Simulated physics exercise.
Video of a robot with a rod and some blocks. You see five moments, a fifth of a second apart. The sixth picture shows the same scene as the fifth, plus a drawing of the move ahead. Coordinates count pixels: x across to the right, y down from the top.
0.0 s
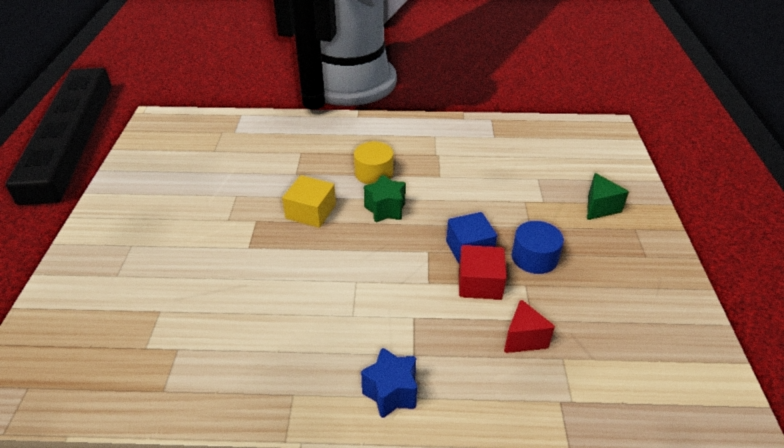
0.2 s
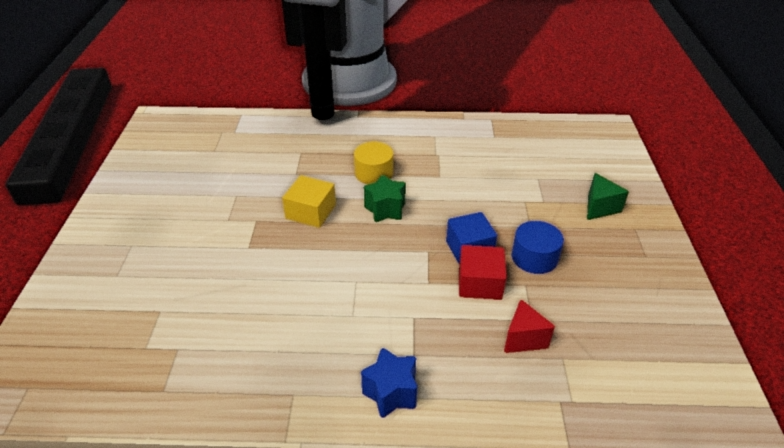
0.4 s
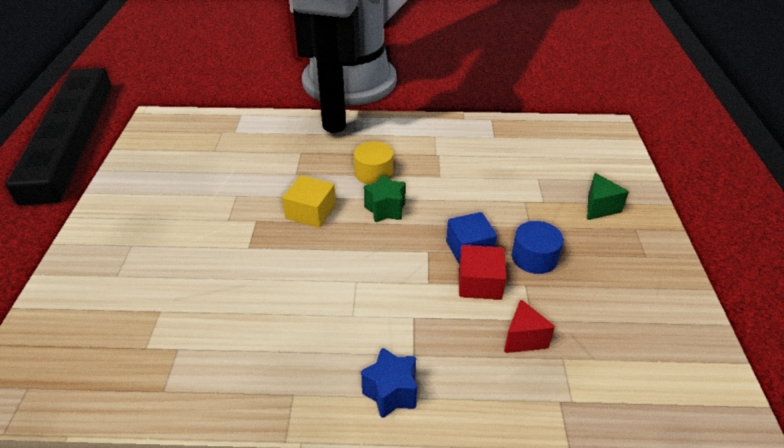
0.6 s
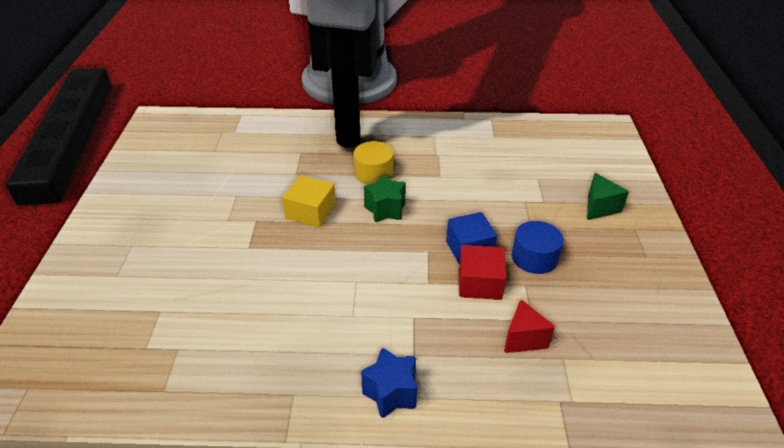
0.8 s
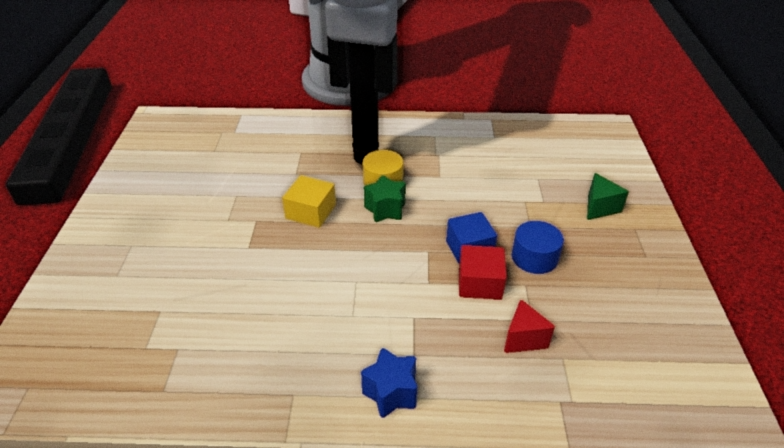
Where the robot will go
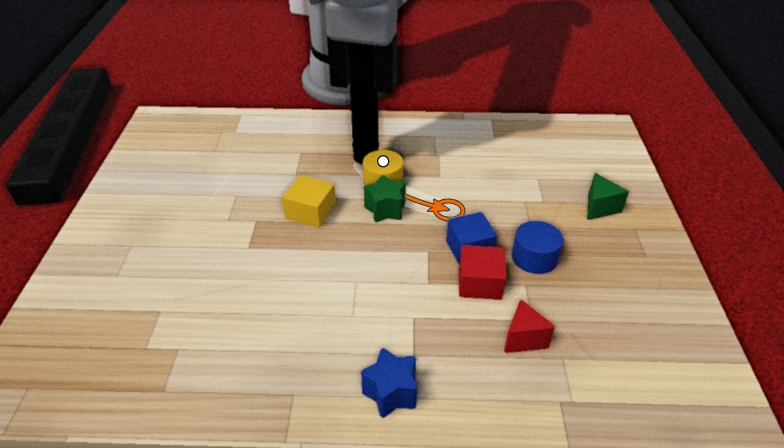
A robot arm's black rod moved forward and to the right across the wooden board, then nudged the yellow round block slightly toward the green star-shaped block, while the other blocks stayed still.
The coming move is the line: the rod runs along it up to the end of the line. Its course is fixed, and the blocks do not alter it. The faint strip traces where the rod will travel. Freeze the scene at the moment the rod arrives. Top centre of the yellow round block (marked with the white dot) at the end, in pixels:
I'd place it at (463, 212), taking the centre of its top.
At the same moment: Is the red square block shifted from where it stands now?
My answer is yes.
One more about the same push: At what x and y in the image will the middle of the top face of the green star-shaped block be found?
The spot you're after is about (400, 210) in the image.
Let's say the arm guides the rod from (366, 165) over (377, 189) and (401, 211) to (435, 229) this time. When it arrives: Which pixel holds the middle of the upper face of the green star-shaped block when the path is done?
Near (409, 221).
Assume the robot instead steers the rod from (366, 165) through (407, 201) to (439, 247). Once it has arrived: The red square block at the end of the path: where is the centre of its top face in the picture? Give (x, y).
The middle of its upper face will lie at (496, 280).
The drawn path runs from (366, 165) by way of (385, 184) and (414, 199) to (449, 210); the dot is on the yellow round block.
What follows on the original path. One third of the way, rod at (385, 177); yellow round block at (408, 179); green star-shaped block at (394, 203), turned 55° clockwise.
Two thirds of the way, rod at (414, 192); yellow round block at (437, 197); green star-shaped block at (398, 208), turned 95° clockwise.
At the end, rod at (450, 203); yellow round block at (463, 212); green star-shaped block at (398, 208), turned 95° clockwise; blue square block at (478, 239); red square block at (486, 269), turned 15° anticlockwise.
